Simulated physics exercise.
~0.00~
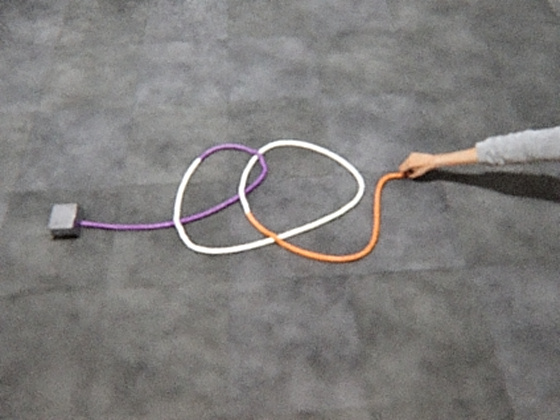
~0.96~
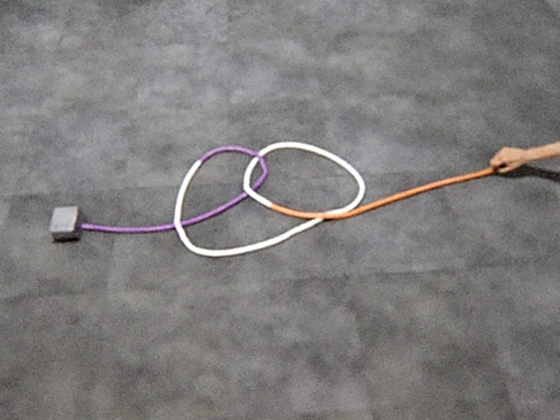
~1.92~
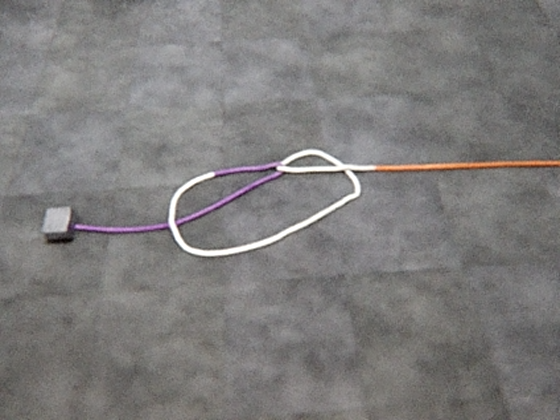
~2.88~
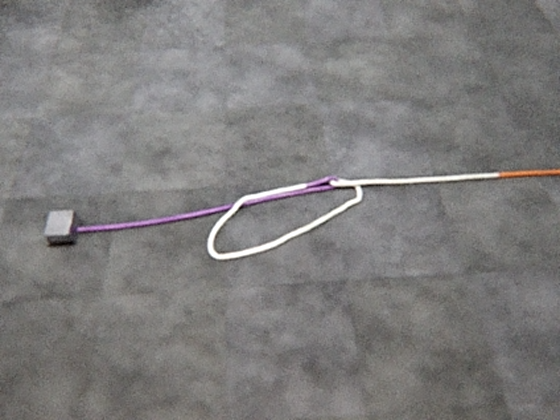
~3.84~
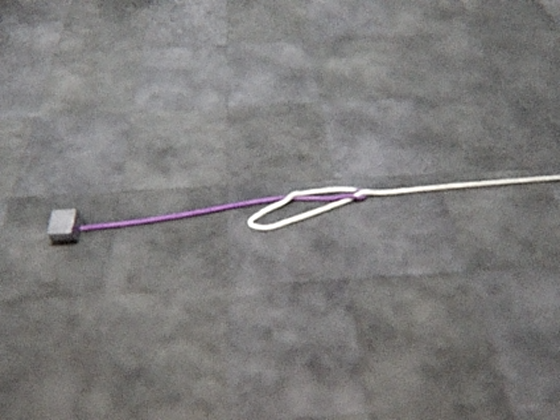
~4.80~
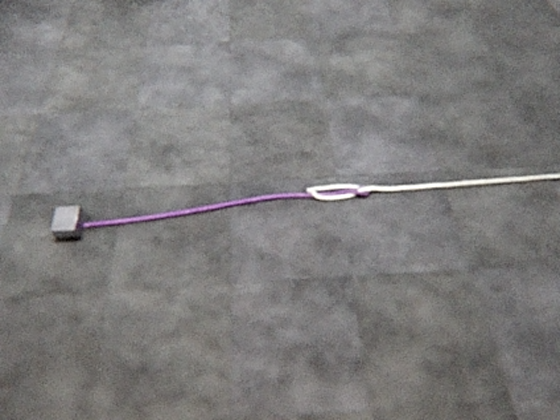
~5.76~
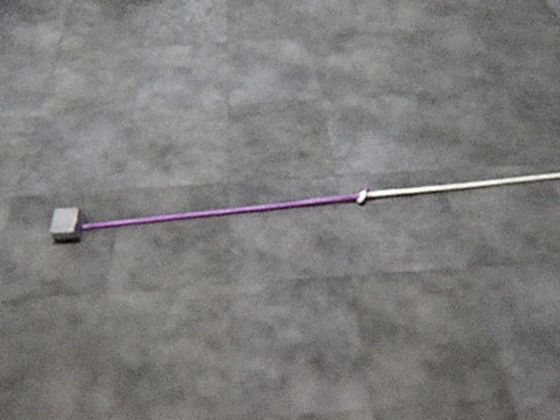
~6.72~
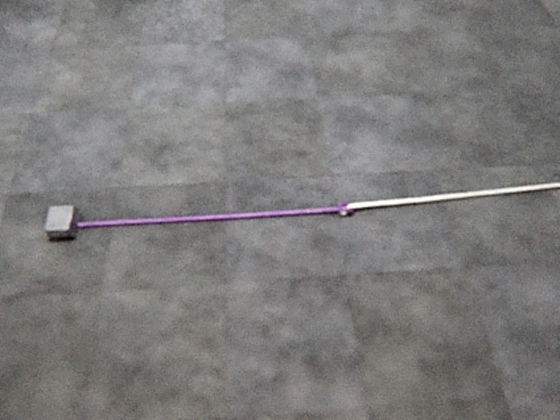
Hallway floor, a hand pulling a looped purple, white and orange rope rightward from its anchored end, loops shrinking into a small tight knot.
